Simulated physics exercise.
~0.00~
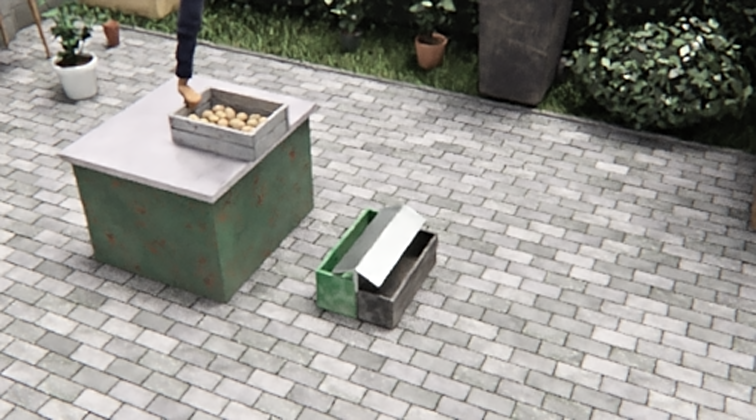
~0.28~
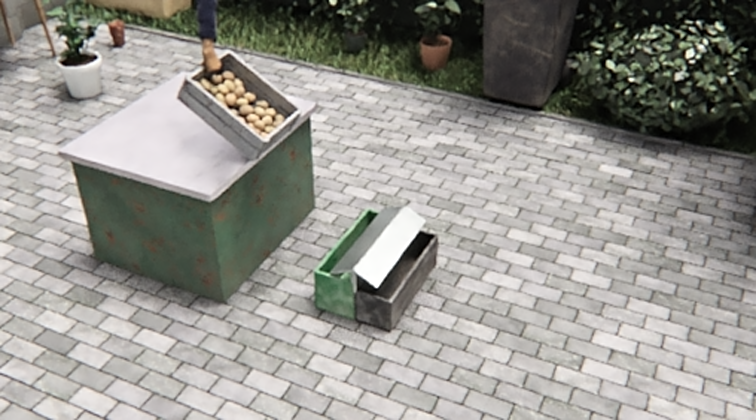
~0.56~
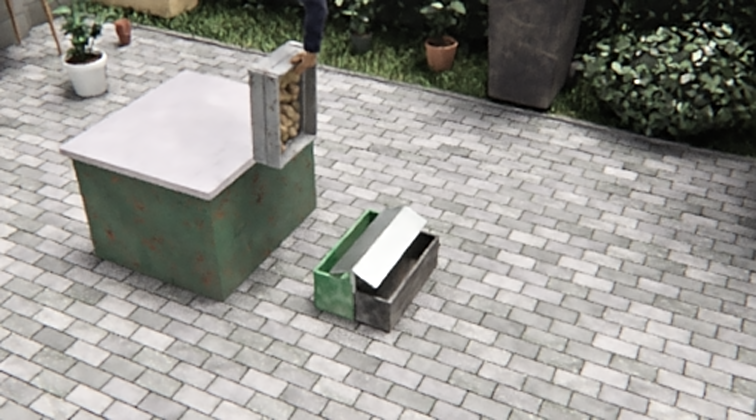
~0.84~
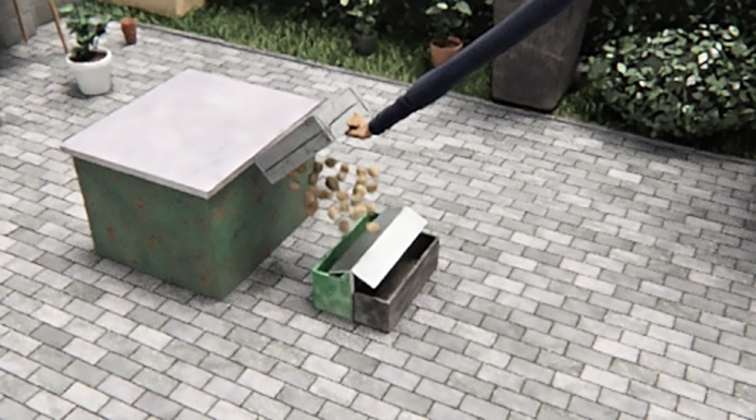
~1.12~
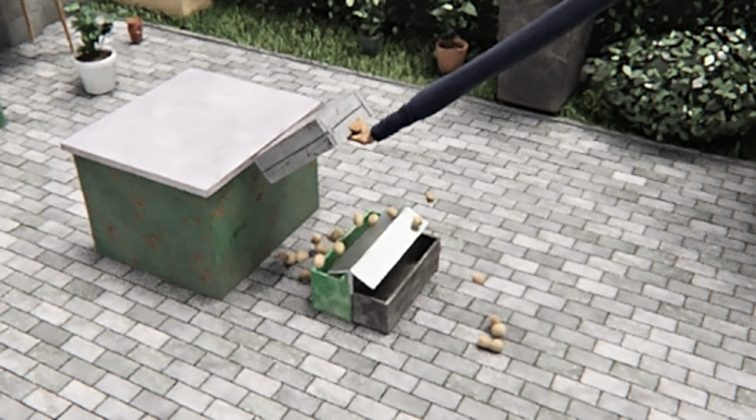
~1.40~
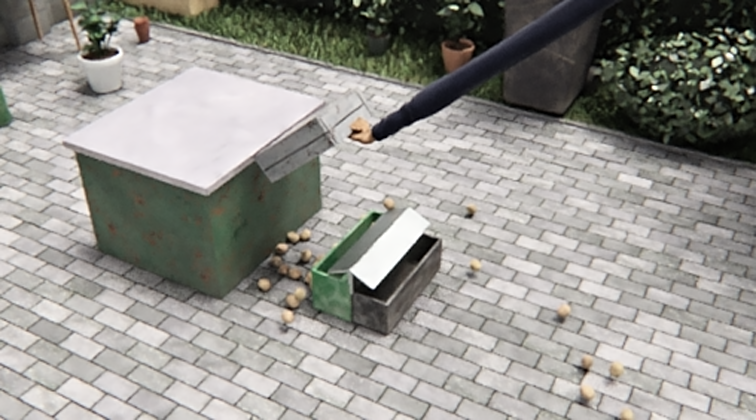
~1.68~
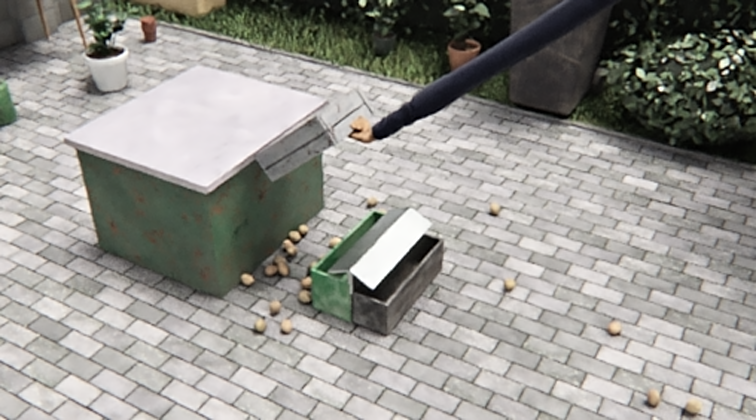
On a paved garden patio, an arm tips a grey crate off a bench, spilling potatoes mostly short of the green tote.
